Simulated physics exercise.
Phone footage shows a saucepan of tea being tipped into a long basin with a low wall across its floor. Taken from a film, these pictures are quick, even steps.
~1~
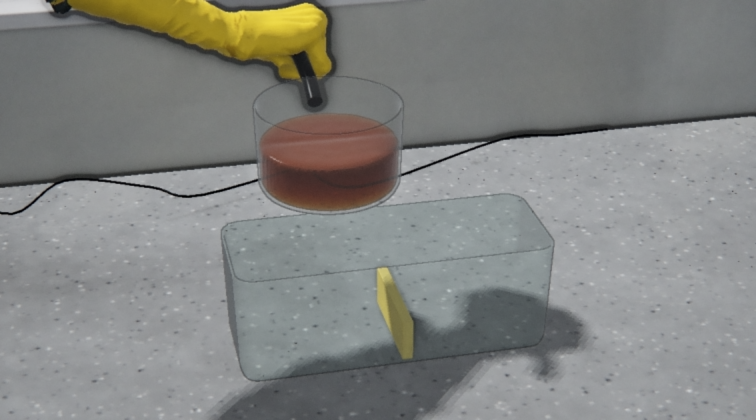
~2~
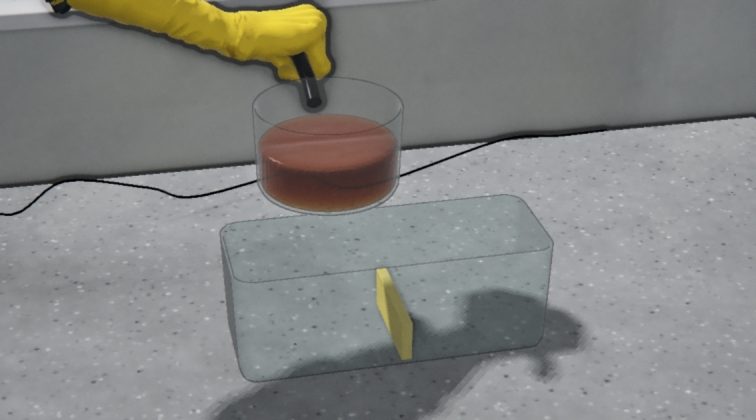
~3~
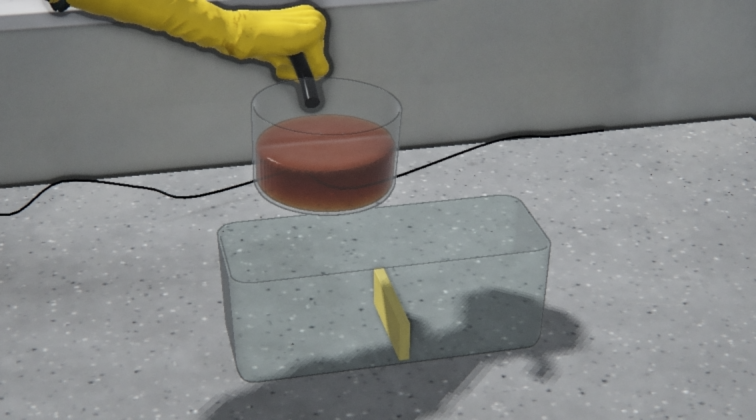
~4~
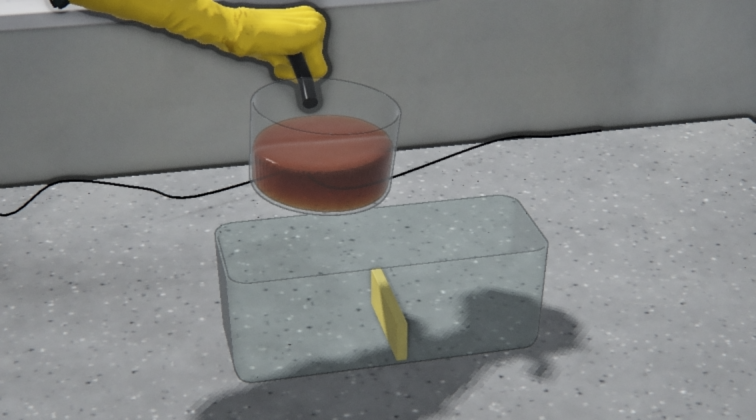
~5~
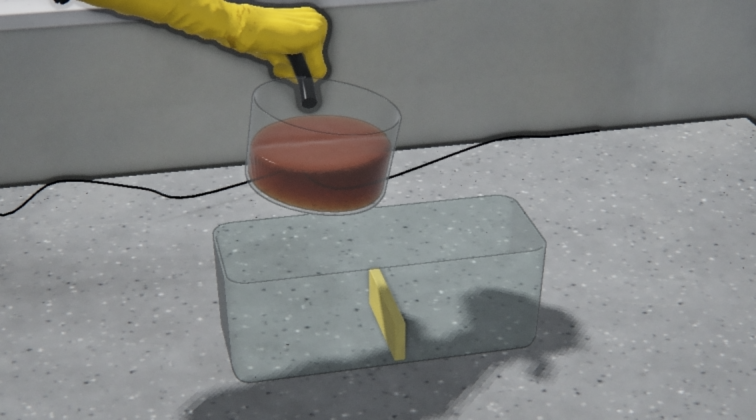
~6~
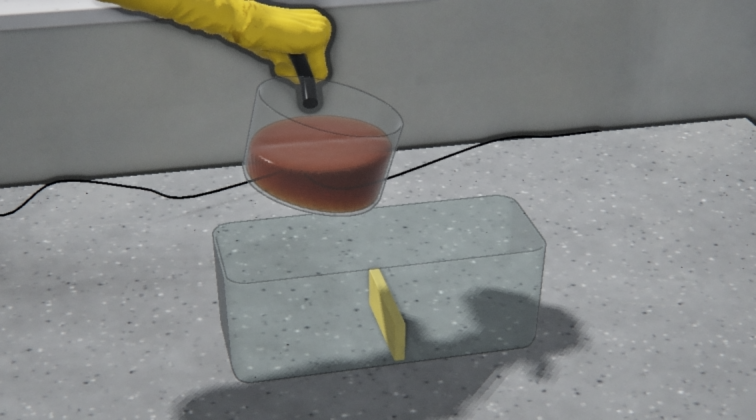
A yellow-gloved hand grips the black handle of a clear, round saucepan over a speckled grey surface, seen from slightly above. Reddish-brown tea sits in the pan, above a long transparent basin with a low yellow wall across its floor, while a black cable runs behind. The pan starts level, then slowly tilts, its left side dipping slightly, as the view drifts very slightly.
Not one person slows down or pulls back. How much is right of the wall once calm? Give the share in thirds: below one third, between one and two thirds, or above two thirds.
The share is above two thirds.
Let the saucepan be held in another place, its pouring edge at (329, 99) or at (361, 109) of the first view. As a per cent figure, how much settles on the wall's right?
Start one gives some 30 %, start two some 65 %.
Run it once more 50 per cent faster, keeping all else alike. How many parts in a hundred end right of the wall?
It comes to near 95 per cent.
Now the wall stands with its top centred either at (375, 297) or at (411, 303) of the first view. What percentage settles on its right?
In order, near 95 and 75 in a hundred.
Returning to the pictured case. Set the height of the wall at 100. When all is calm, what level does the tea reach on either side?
Left 0 per cent, right 90.
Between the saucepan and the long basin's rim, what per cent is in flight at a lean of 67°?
About 20 per cent.
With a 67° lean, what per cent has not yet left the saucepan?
Near 75 in a hundred still remains.
A moment on, the tilt is 67° and 75 per cent is still to pour, 0 is left of the wall and 5 right of it.
Next, the tilt is 99° and 19 per cent is still to pour, 2 is left of the wall and 69 right of it.
Then the tilt is 106° and 1 per cent is still to pour, 5 is left of the wall and 93 right of it.
Later the tilt is 106° and 0 per cent is still to pour, 4 is left of the wall and 95 right of it.
In the end 4 per cent lies left of the wall, 95 right of it and 0 outside.
